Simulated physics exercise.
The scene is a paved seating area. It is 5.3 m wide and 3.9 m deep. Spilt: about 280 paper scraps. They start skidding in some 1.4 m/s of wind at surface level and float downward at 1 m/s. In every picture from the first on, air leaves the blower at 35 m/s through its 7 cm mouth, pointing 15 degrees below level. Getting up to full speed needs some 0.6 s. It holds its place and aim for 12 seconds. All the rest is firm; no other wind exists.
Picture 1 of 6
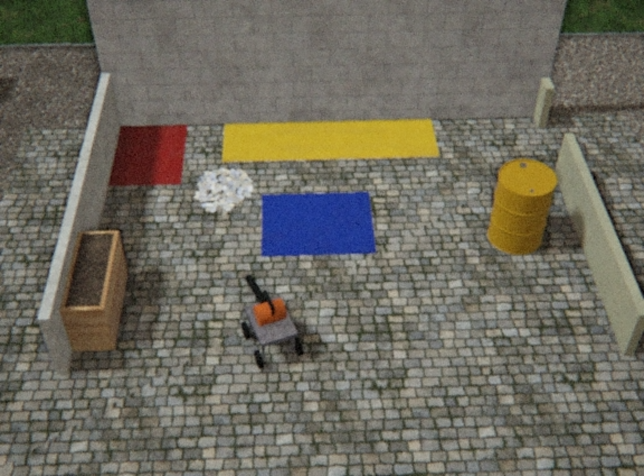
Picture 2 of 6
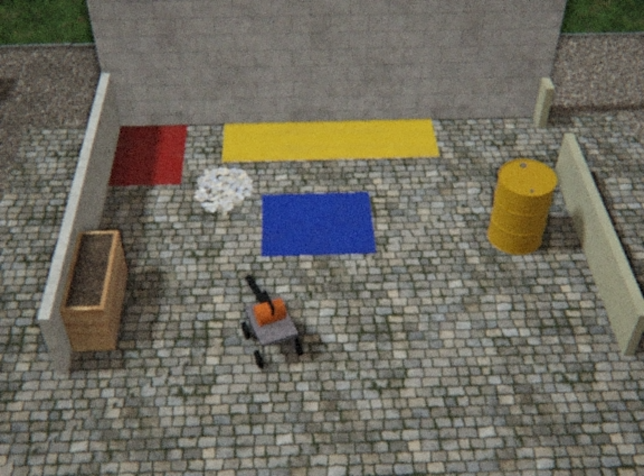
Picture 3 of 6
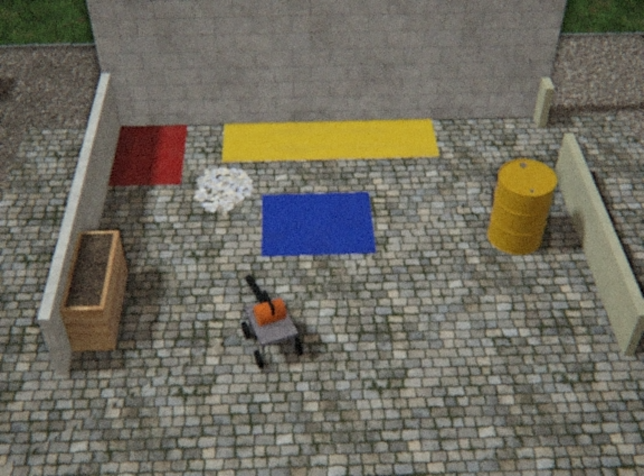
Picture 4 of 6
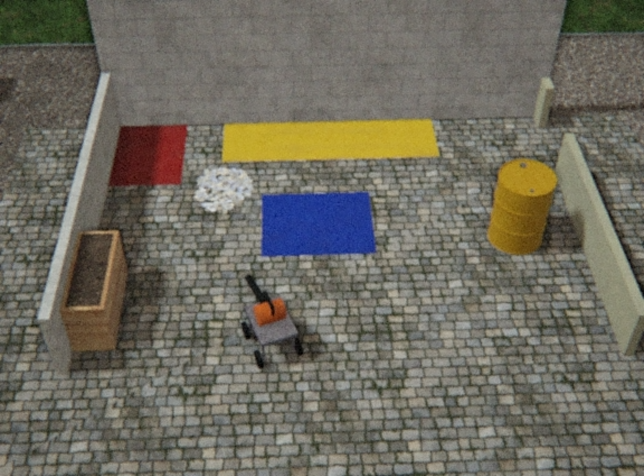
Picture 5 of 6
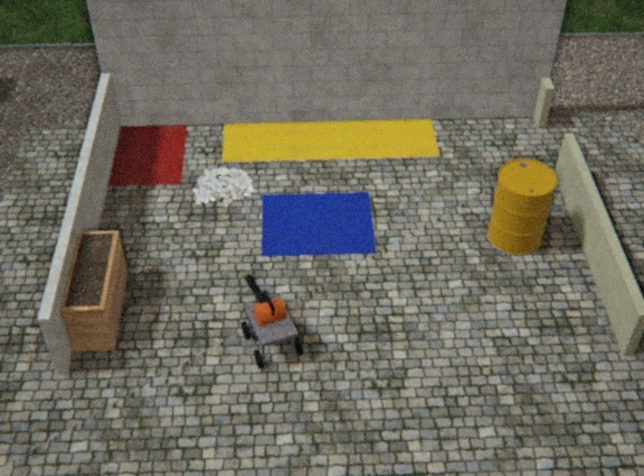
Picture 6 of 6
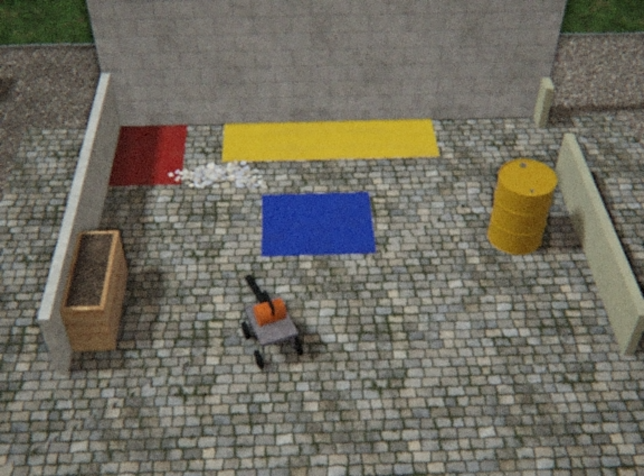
White paper scraps lay still on the paving beyond a small wheeled blower, then skidded away from it and spread leftward near the red patch, while the blower stayed in place.
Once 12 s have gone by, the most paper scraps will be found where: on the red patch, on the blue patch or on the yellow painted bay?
At the yellow one.
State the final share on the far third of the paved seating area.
Share at the end: Close to 100 %.
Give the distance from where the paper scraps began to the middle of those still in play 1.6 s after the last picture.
Displacement of centre: Approx. 1.2 m.
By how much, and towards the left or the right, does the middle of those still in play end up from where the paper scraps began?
It drifted rightward some 0.2 m.
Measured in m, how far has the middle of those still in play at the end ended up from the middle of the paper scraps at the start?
Somewhere near 1.2 m, I reckon.
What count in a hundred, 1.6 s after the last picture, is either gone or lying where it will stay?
Some 30 per cent.
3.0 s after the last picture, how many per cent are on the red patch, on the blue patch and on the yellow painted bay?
About 25 per cent red, 0 per cent blue and 50 per cent yellow.
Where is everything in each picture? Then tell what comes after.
In the first frame, the middle of the paper scraps is near (224, 187), none has stirred yet and the mouth of the blower is at (249, 278).
In the second frame, the middle of the paper scraps is near (224, 187), none has stirred yet, the yellow painted bay is centred on (330, 140), the red patch is centred on (150, 154) and the blue patch is centred on (317, 223).
In the third frame, the middle of the paper scraps is near (224, 187), none has stirred yet, the top of a planter is at (90, 269) and the top of a barrel is at (528, 177).
In the fourth frame, the middle of the paper scraps is near (224, 187) and none has stirred yet.
In the fifth frame, the middle of the paper scraps is near (224, 185), the farthest in sight from the blower is at (223, 169) and about 15 % have left their places.
In the sixth frame, the middle of the paper scraps is near (221, 176), the farthest in sight from the blower is at (209, 166) and about 70 % have left their places.
Then, 1.6 s after the last picture, 50 % are on the yellow painted bay, 23 % on the red patch and 0 % on the blue patch; the middle of those still in play is near (227, 123); 25 % have settled or left.
Then, 3.0 s after the last picture, 53 % are on the yellow painted bay, 24 % on the red patch and 0 % on the blue patch; the middle of those still in play is near (229, 123); 36 % have settled or left.
Then, 5.8 s after the last picture, 56 % are on the yellow painted bay, 27 % on the red patch and 0 % on the blue patch; the middle of those still in play is near (233, 123); 55 % have settled or left.
Then, 11.1 s after the last picture, at the end, 61 % are on the yellow painted bay, 31 % on the red patch and 0 % on the blue patch; the middle of those still in play is near (240, 122).
